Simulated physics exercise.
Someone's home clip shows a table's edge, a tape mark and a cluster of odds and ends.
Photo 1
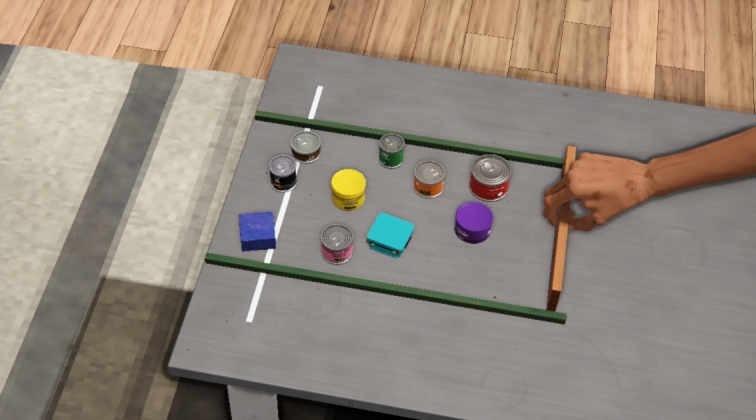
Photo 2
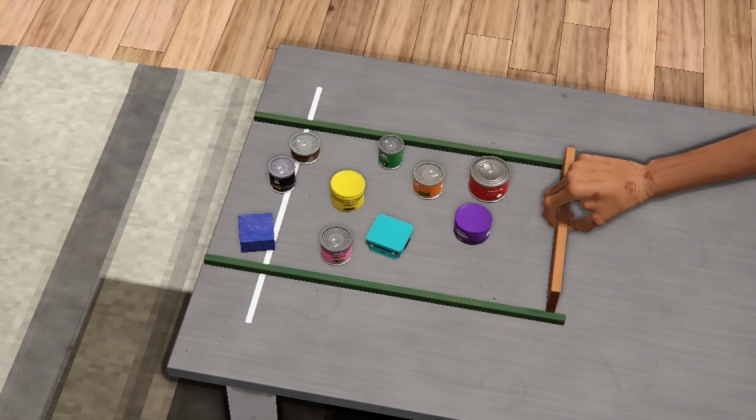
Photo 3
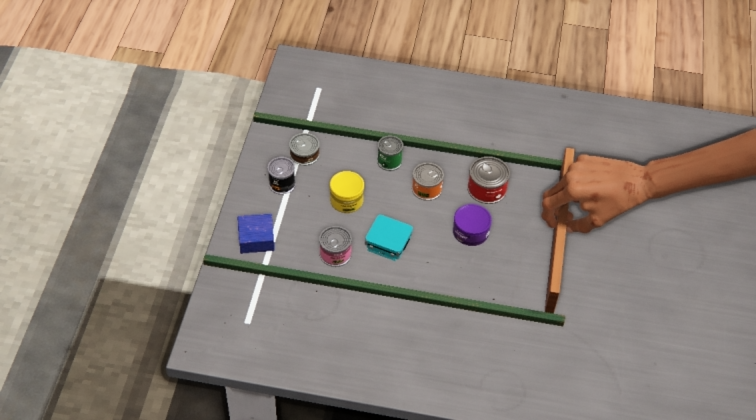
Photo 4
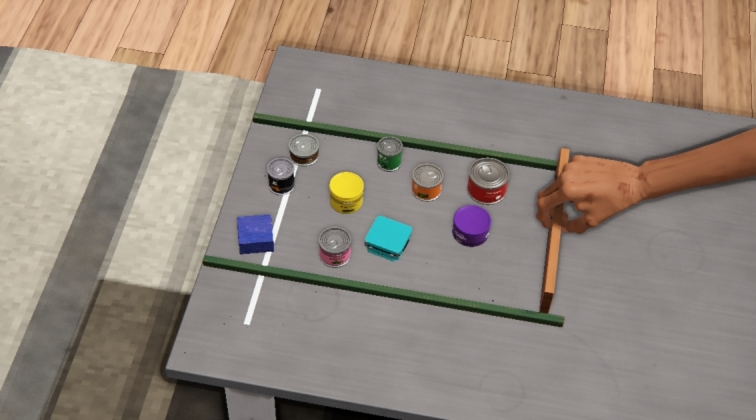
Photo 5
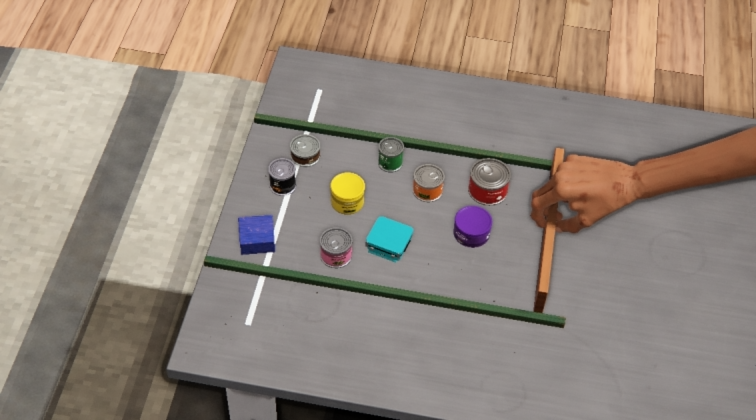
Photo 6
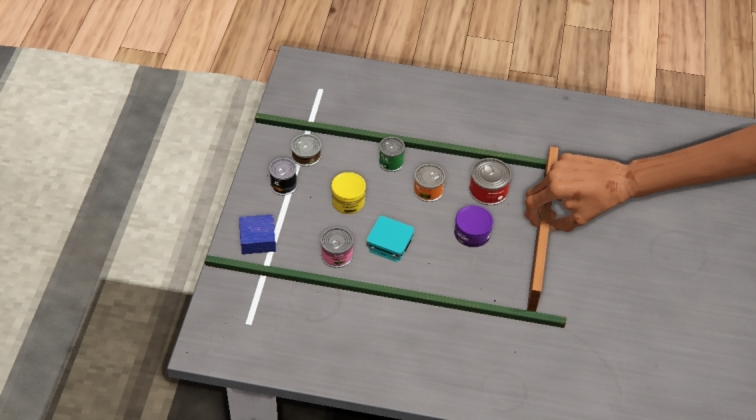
In the video, a cluster of colourful tins, pots and blocks sits between two green strips on a grey table near a white tape line, while a hand at the right slides an upright wooden board slightly left toward them.
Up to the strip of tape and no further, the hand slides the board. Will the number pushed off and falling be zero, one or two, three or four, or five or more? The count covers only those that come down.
From what happens, the ones that come off the end make one or two in total.
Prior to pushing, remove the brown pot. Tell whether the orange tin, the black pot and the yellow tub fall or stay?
The orange tin remains - the black pot ends up below - the yellow tub remains.
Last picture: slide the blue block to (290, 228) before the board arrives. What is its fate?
From that start the object does not stay.
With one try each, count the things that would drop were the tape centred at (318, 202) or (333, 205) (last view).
Tallies: 0, 0.
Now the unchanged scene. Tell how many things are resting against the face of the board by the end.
Result: 3 in all.
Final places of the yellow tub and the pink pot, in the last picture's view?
The yellow tub comes to rest at (232, 193), and the pink pot comes to rest at (219, 238).
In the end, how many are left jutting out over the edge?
It totals 3.
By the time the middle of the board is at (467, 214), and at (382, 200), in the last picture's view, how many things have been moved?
The count reaches 3 first and 7 second.
Early on, none off yet; blue block at rest near (258, 234); black pot at rest near (283, 177); brown pot at rest near (306, 150).
Finally, the number that fall off is one or two; lost, black pot and blue block.
